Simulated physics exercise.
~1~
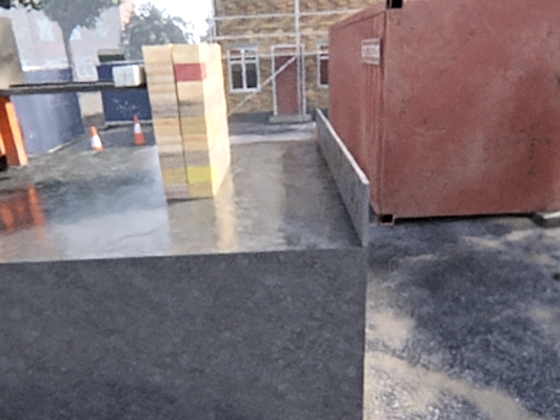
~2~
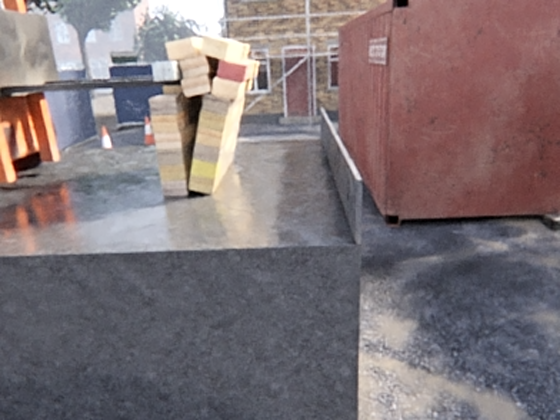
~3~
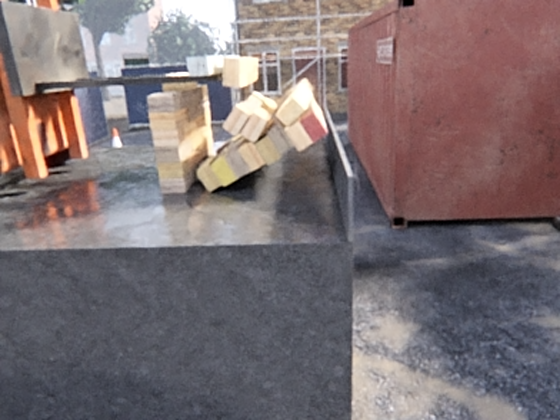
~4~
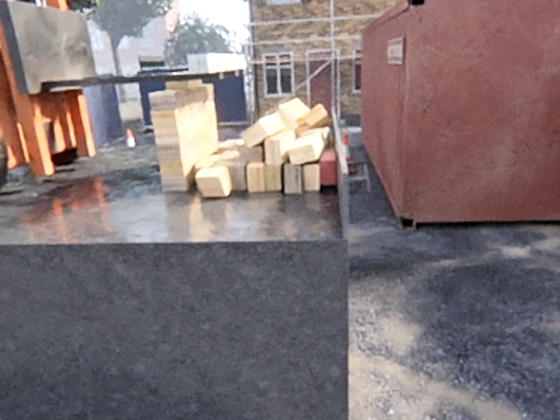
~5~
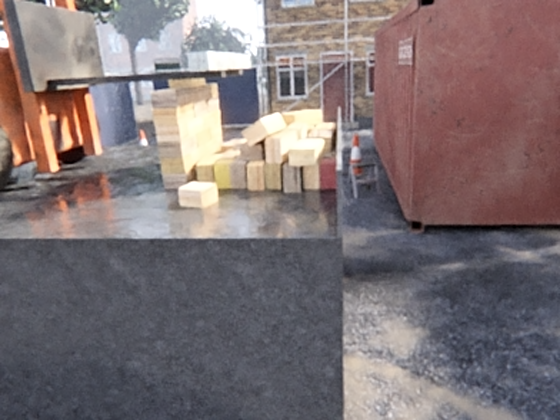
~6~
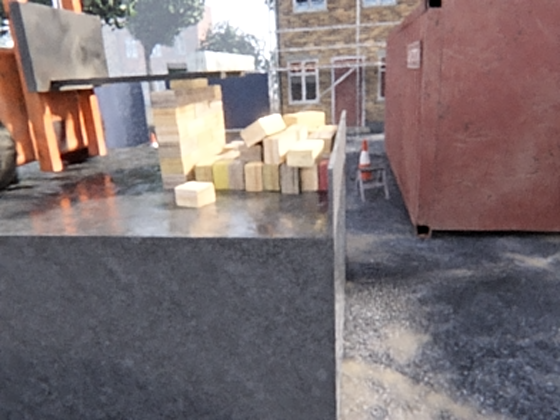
A metal beam topples half a wooden block stack rightward, leaving a heap on the deck.
